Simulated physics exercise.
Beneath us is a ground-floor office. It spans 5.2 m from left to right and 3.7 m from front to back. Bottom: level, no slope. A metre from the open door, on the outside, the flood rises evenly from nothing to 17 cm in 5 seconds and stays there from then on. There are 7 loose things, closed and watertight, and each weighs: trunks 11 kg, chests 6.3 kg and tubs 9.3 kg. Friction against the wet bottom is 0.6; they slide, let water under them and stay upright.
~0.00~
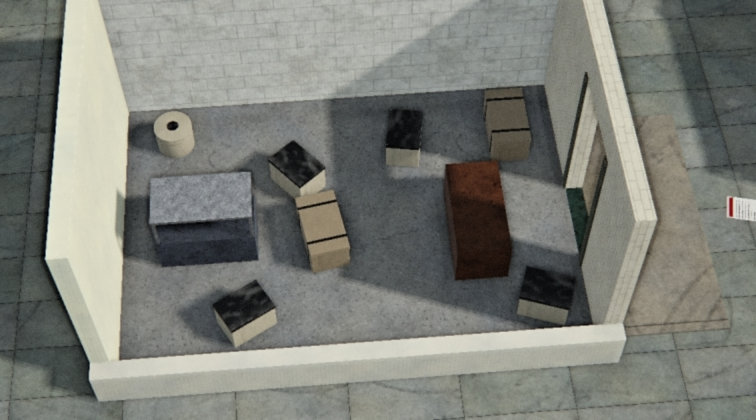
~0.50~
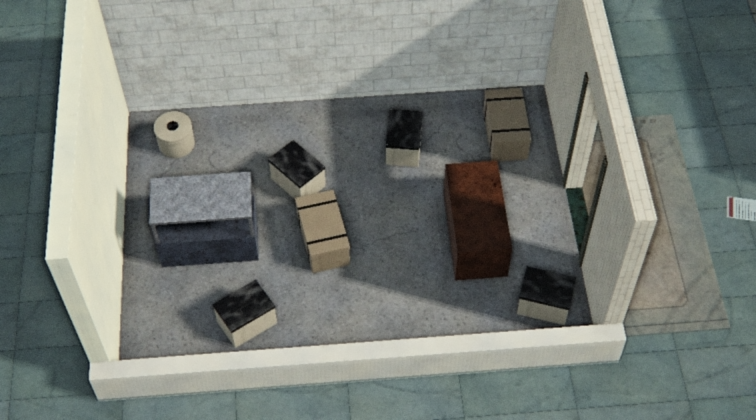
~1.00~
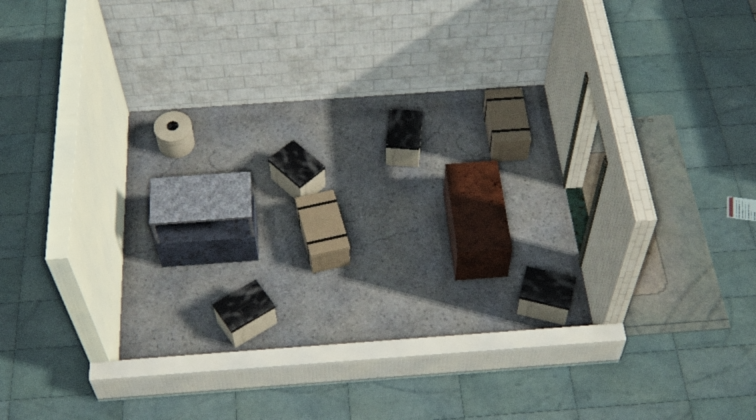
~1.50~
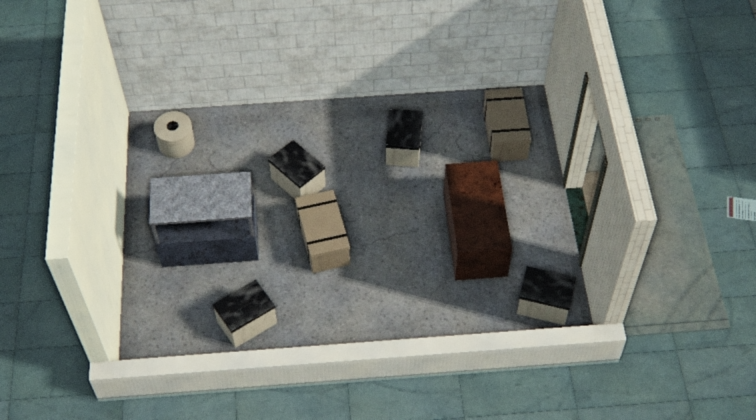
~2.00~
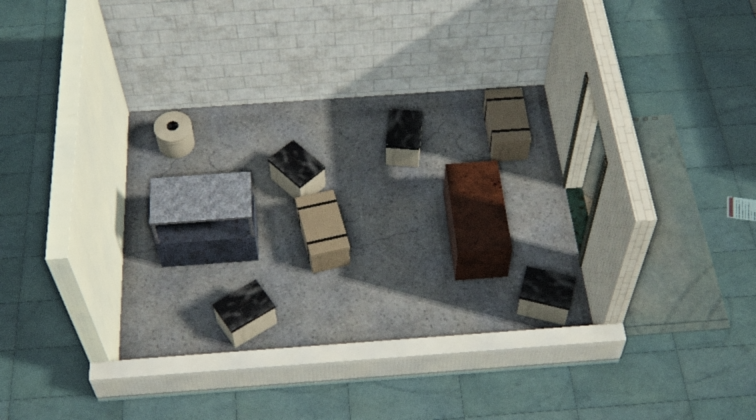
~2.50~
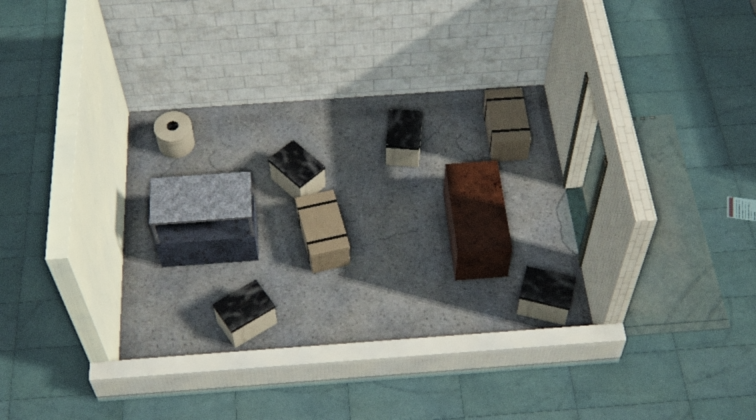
In a roofless ground-floor office seen from above, boxes, a round tub and larger blocks stay still on the grey floor, while outside the paving turns blue-green under water that gradually covers the pale slab by the right-hand doorway.
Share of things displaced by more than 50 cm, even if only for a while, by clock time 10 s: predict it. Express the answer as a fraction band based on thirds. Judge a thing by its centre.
The band is under one third.
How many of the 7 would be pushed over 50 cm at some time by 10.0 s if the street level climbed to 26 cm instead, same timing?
The count would be 3.
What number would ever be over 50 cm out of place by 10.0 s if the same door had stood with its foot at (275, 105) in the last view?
The answer then is 2.
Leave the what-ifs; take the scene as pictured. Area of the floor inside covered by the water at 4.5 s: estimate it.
My estimate is roughly 2.0 m2.
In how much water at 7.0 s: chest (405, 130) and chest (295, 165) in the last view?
Around 2 cm and 0 cm.
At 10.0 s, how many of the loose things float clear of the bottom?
Total: 2.
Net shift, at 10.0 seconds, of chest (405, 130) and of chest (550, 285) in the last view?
They sit 30 cm and 40 cm away, in the order given.
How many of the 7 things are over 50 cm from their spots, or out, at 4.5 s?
I make it 0.
After 3.5 s 0 of 7 are over 50 cm from their spots; 0 afloat.
After 4.5 s 0 of 7 are over 50 cm from their spots; 0 afloat.
After 7.0 s 0 of 7 are over 50 cm from their spots; 2 afloat.
After 10.0 s 1 of 7 are over 50 cm from their spots, and 1 have been at some point; 2 afloat.
